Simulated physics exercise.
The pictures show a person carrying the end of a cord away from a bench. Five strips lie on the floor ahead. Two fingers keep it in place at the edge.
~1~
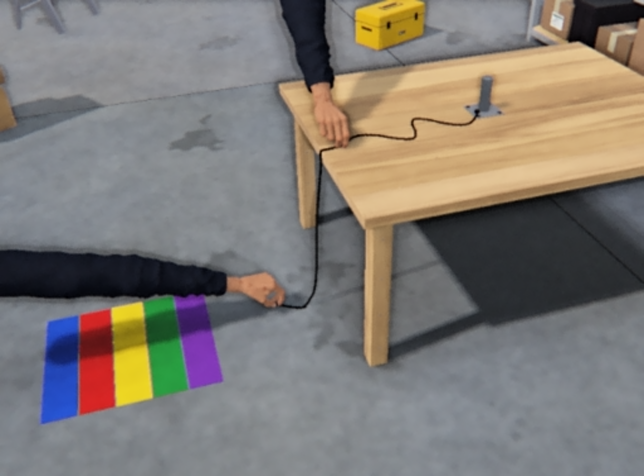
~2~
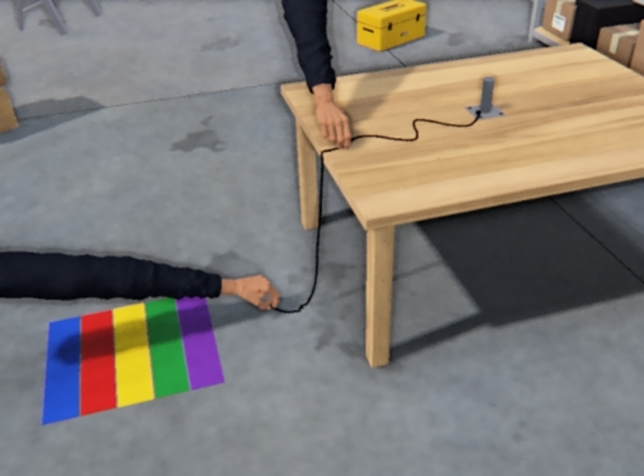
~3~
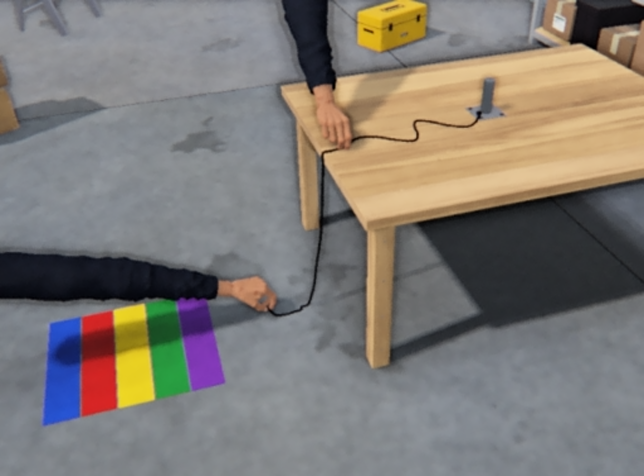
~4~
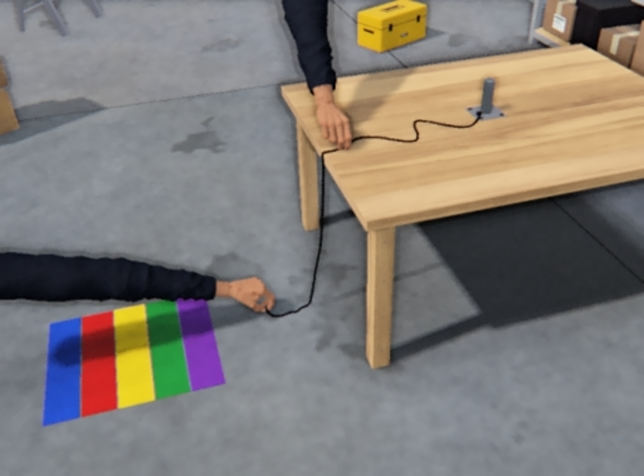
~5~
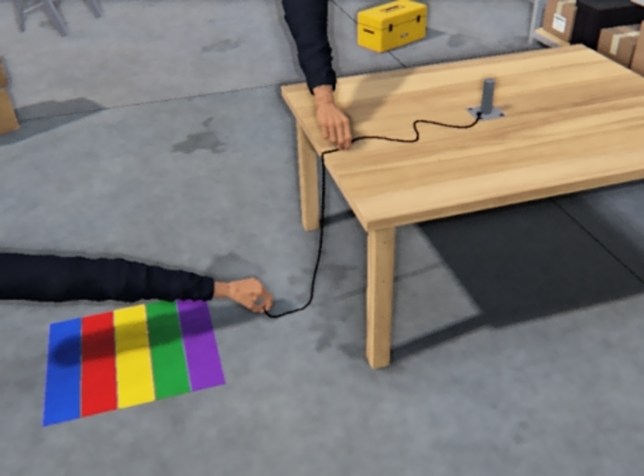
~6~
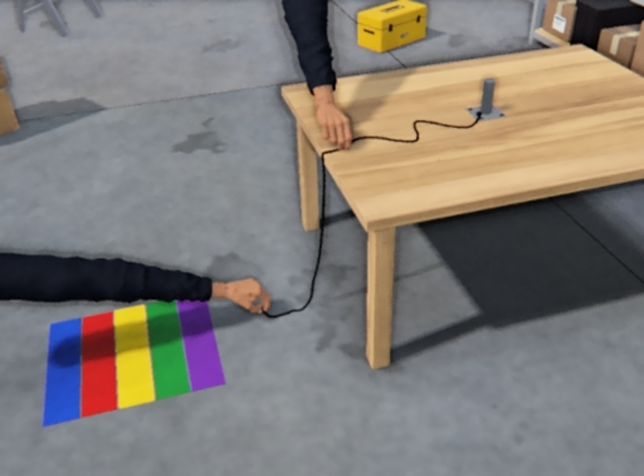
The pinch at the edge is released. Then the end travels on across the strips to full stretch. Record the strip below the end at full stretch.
Below the end: Red.
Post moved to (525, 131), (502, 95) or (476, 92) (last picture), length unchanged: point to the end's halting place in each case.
Taking the tries in turn, you get (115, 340), (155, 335) and (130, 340).
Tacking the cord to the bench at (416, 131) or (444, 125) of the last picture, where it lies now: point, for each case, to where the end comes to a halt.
First try near (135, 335), second near (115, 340).
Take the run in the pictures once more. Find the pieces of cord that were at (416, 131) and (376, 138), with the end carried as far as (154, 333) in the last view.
(382, 134) and (325, 150).
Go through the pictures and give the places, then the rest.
End (276, 304); purple (203, 366); green (168, 374); yellow (133, 382); red (97, 391); blue (60, 399), in the first picture.
End (271, 306); cord through (469, 126) (416, 129) (366, 136) (322, 175) (318, 240) (312, 294), in the second picture.
End (268, 308), in the third picture.
End (266, 308); cord through (470, 127) (416, 130) (367, 137) (323, 176) (321, 241) (312, 295), in the fourth picture.
End (264, 309), in the fifth picture.
End (262, 310); cord through (470, 127) (416, 131) (367, 138) (324, 176) (321, 241) (312, 295), in the sixth picture.
A little later, end near (154, 333); over green.
Next, end near (117, 341); over yellow.
When it is tight, end near (94, 346); over red. It gets as far as the red strip.
